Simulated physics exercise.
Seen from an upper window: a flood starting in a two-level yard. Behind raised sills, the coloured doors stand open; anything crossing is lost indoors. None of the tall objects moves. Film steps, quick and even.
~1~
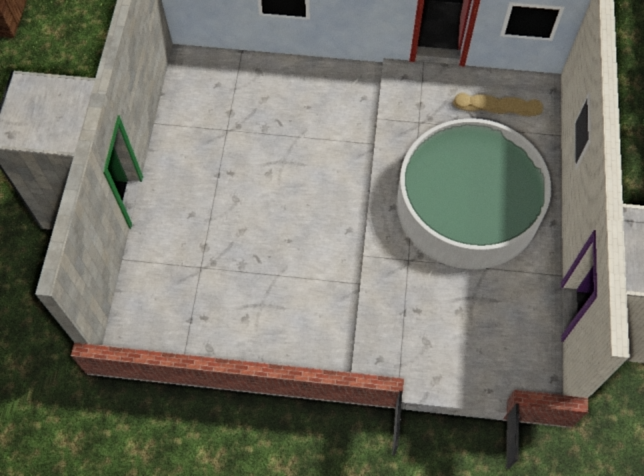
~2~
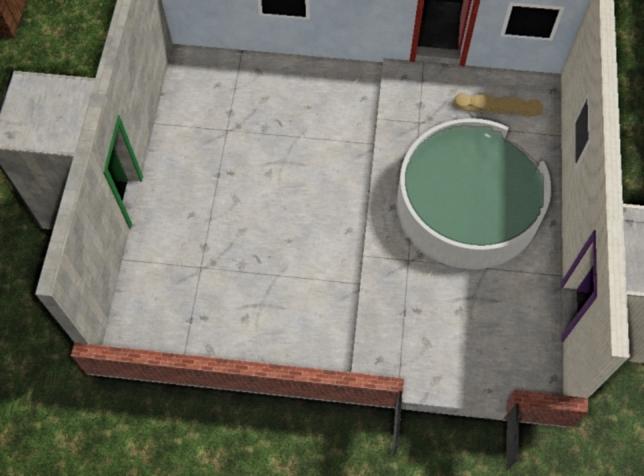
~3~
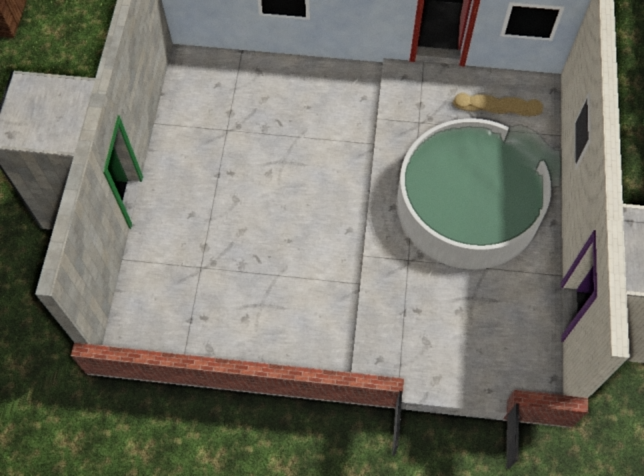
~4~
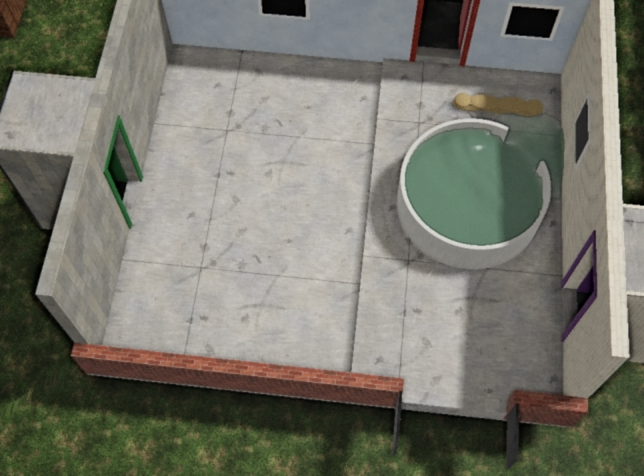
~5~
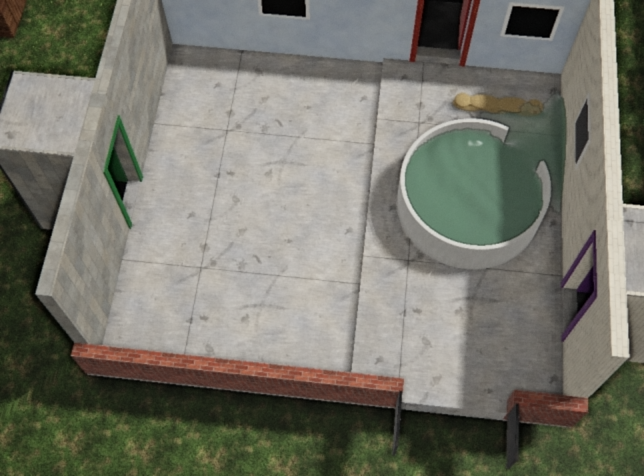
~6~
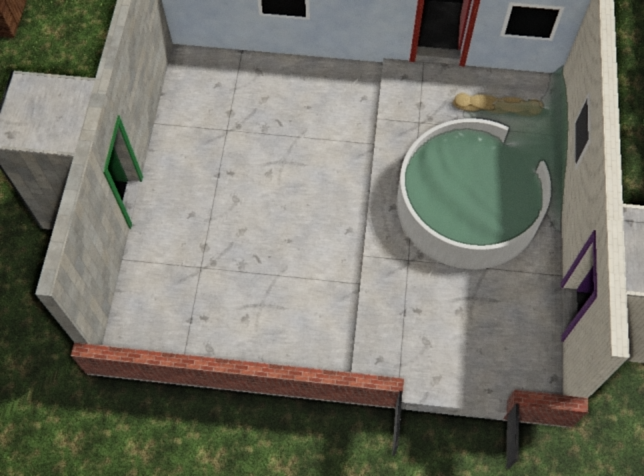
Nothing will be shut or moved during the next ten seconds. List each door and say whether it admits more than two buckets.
My prediction: Red door: Two buckets at most, green door: Over two buckets, purple door: Two buckets at most.
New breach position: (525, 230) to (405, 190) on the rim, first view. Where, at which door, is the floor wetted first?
That's the purple one.
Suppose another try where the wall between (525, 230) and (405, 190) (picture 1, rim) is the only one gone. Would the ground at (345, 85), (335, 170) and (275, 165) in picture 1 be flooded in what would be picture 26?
In the order given: Untouched, untouched and untouched.
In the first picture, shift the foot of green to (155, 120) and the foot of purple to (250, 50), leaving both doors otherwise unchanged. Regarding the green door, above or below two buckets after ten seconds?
Well, green breaks the limit, as far as I can tell.
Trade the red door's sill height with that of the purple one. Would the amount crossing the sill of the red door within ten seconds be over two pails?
Observation: Red door surpasses it.
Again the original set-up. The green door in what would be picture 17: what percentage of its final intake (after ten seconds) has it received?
About 0 per cent.
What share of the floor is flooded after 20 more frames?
Share estimate: About 45 per cent.
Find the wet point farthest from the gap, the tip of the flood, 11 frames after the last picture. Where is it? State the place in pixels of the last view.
I'd say at around (327, 59).
A moment on, water covers 10 % of the floor; the red door wet at the sill, nothing in, the green door not reached, the purple door not reached.
Next, water covers 25 % of the floor; the red door wet at the sill, nothing in, the green door not reached, the purple door wet at the sill, nothing in.
Then, water covers 45 % of the floor; the red door wet at the sill, nothing in, the green door not reached, the purple door wet at the sill, nothing in.
Later, water covers 70 % of the floor; the red door wet at the sill, nothing in, the green door under two buckets in, the purple door wet at the sill, nothing in.
In the end, water covers 85 % of the floor; the red door wet at the sill, nothing in, the green door over two buckets in, the purple door wet at the sill, nothing in.
